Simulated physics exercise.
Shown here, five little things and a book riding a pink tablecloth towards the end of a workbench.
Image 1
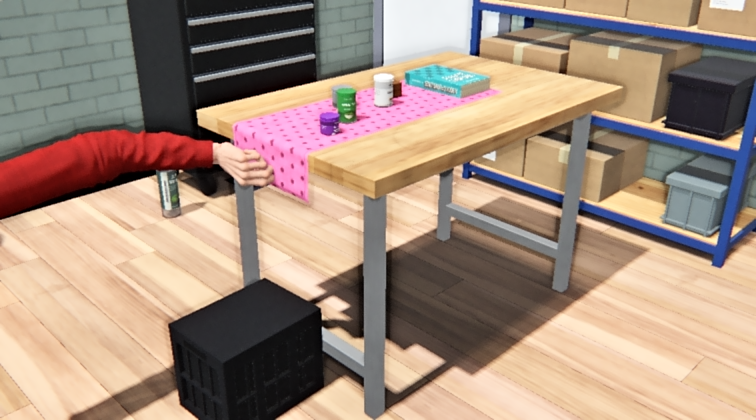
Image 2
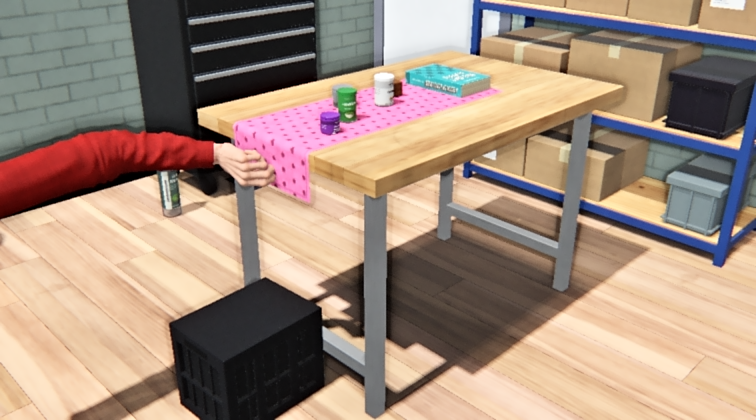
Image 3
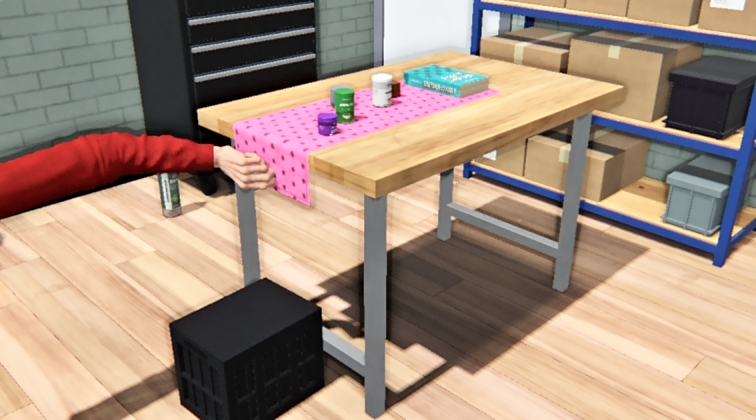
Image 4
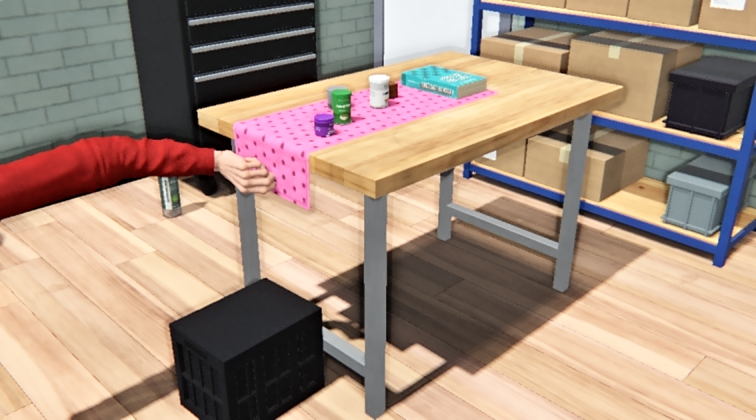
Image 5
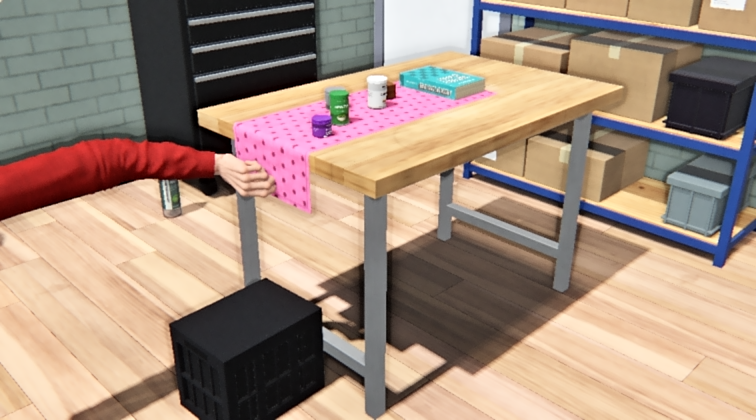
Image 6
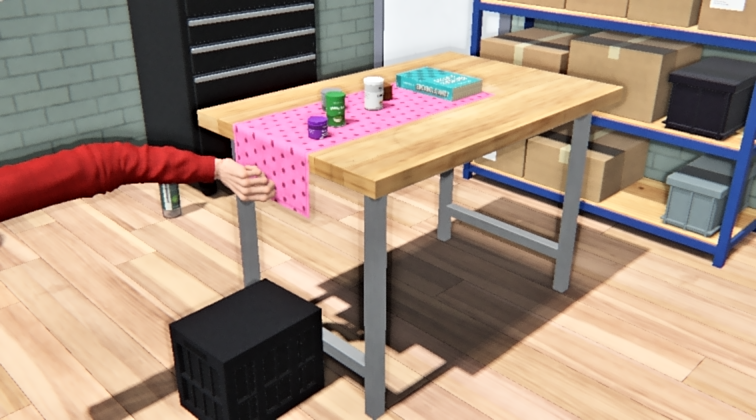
In a workshop, a red-sleeved hand slowly pulls a pink cloth carrying small containers and a book.
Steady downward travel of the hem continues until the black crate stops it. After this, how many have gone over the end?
Three things are going to come down.
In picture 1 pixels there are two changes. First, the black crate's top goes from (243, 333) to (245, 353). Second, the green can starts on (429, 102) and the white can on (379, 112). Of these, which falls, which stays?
Result: Green can still there, white can gone.
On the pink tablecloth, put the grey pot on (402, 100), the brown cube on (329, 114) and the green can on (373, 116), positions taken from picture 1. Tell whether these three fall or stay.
The grey pot is still on top, the brown cube is off the top, the green can is off the top.
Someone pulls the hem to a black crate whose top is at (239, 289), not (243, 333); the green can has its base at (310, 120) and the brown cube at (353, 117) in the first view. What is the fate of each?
As for the green can, it leaves the top; as for the brown cube, it stays in place.
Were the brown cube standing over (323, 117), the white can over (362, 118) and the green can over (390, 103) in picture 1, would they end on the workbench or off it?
The brown cube ends up off; the white can ends up off; the green can stays put.
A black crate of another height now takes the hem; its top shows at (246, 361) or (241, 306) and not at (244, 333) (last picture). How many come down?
Then 4 and 2.
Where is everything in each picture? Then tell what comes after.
The first picture shows hem (309, 203); purple pot (329, 115); green can (347, 91); grey pot (342, 87); white can (384, 77); brown cube (392, 82); top of the crate (243, 333).
The second picture shows hem (310, 203); purple pot (330, 114).
The third picture shows hem (311, 206); green can (345, 91).
The fourth picture shows hem (310, 210); grey pot (337, 88); top of the crate (244, 332).
The fifth picture shows hem (311, 213); white can (377, 78).
The sixth picture shows hem (310, 219); purple pot (317, 119); green can (335, 94); grey pot (332, 90); white can (374, 79); brown cube (382, 84).
Soon after, hem near (275, 260); purple pot gone.
After that, hem on the crate; purple pot, green can and grey pot gone.
In the end, hem on the crate; purple pot, green can and grey pot gone. Over the edge go three.
